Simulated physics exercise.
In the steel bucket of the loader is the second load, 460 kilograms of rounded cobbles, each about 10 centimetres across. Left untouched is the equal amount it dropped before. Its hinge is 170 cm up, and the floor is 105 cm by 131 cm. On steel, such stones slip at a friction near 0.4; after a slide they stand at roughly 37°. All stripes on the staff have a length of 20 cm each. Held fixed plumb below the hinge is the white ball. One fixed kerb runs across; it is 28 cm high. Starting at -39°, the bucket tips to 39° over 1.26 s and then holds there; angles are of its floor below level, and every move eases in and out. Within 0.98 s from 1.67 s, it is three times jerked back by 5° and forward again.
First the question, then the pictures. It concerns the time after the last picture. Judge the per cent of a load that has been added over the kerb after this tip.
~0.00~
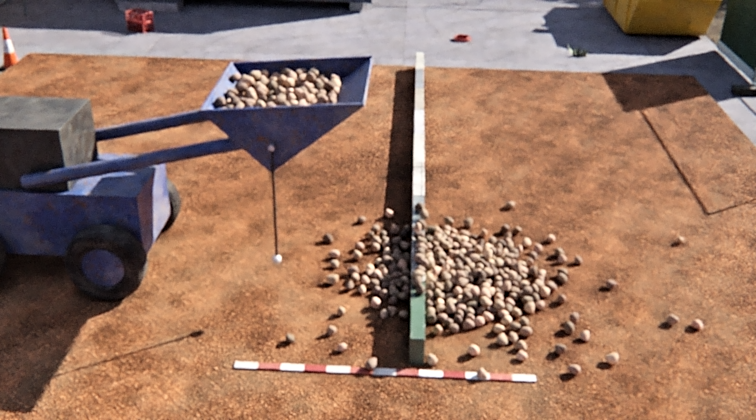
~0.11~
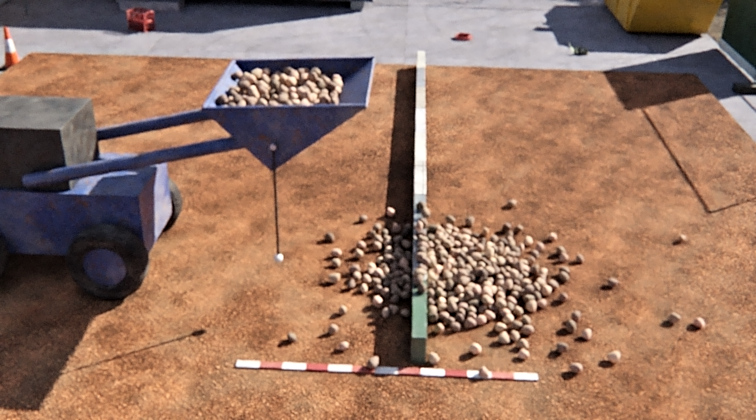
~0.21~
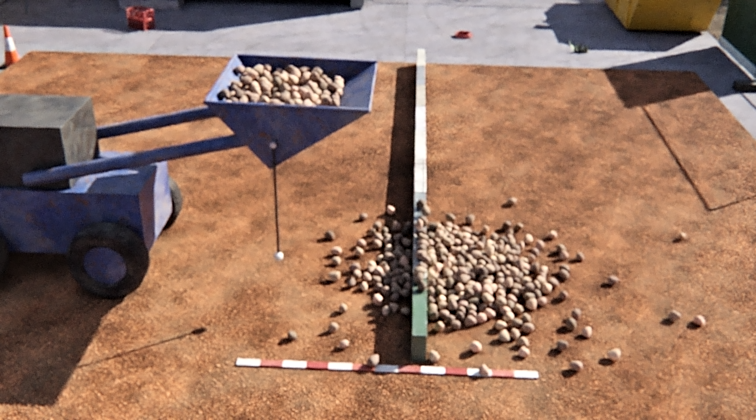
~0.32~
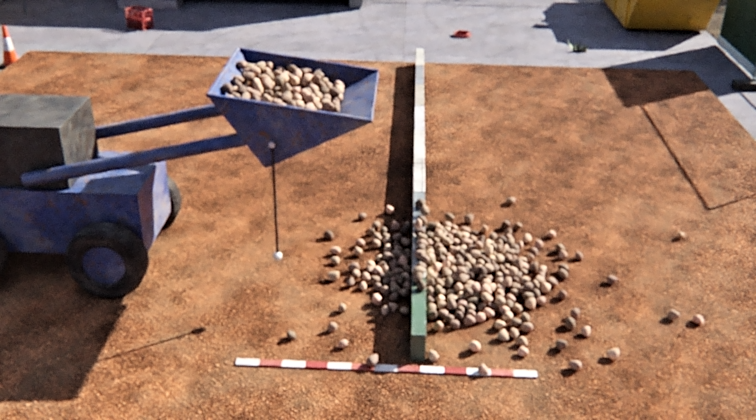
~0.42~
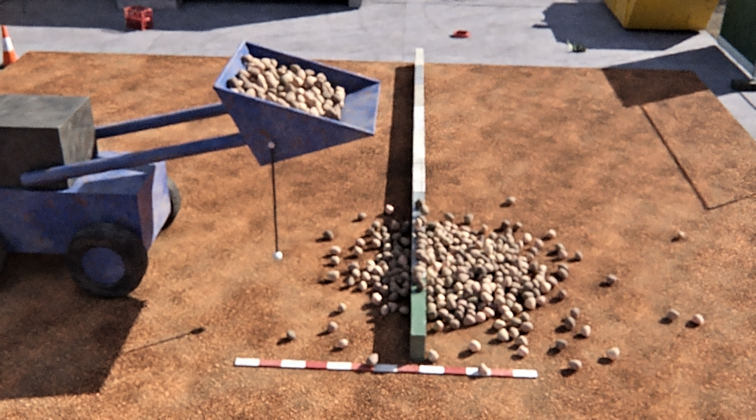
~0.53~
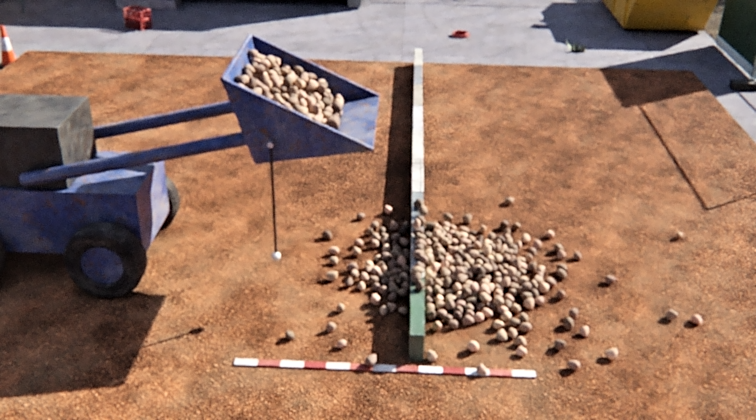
The added amount is roughly 17 per cent of a load.
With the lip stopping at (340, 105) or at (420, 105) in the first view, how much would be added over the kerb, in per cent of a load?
I'd say close to 5 per cent for one and close to 95 per cent for the other, in that order.
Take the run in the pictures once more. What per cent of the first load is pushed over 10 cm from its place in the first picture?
10 %.
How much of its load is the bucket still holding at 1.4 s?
Roughly 65 parts in a hundred of the load.
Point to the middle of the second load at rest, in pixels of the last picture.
They end up centred around (389, 262).
After 0.9 s the floor is at 26°; in per cent of one load, 100 in the bucket, 24 on this side of the kerb, 75 over the kerb; the foremost stones are at (623, 290).
After 1.4 s the floor is at 39°; in per cent of one load, 65 in the bucket, 59 on this side of the kerb, 75 over the kerb; the foremost stones are at (623, 290).
After 3.1 s the floor is at 39°; in per cent of one load, 0 in the bucket, 108 on this side of the kerb, 92 over the kerb; the foremost stones are at (623, 290).
After 5.9 s the floor is at 39°; in per cent of one load, 0 in the bucket, 108 on this side of the kerb, 92 over the kerb; the foremost stones are at (623, 290). Net gain over the kerb, 17.
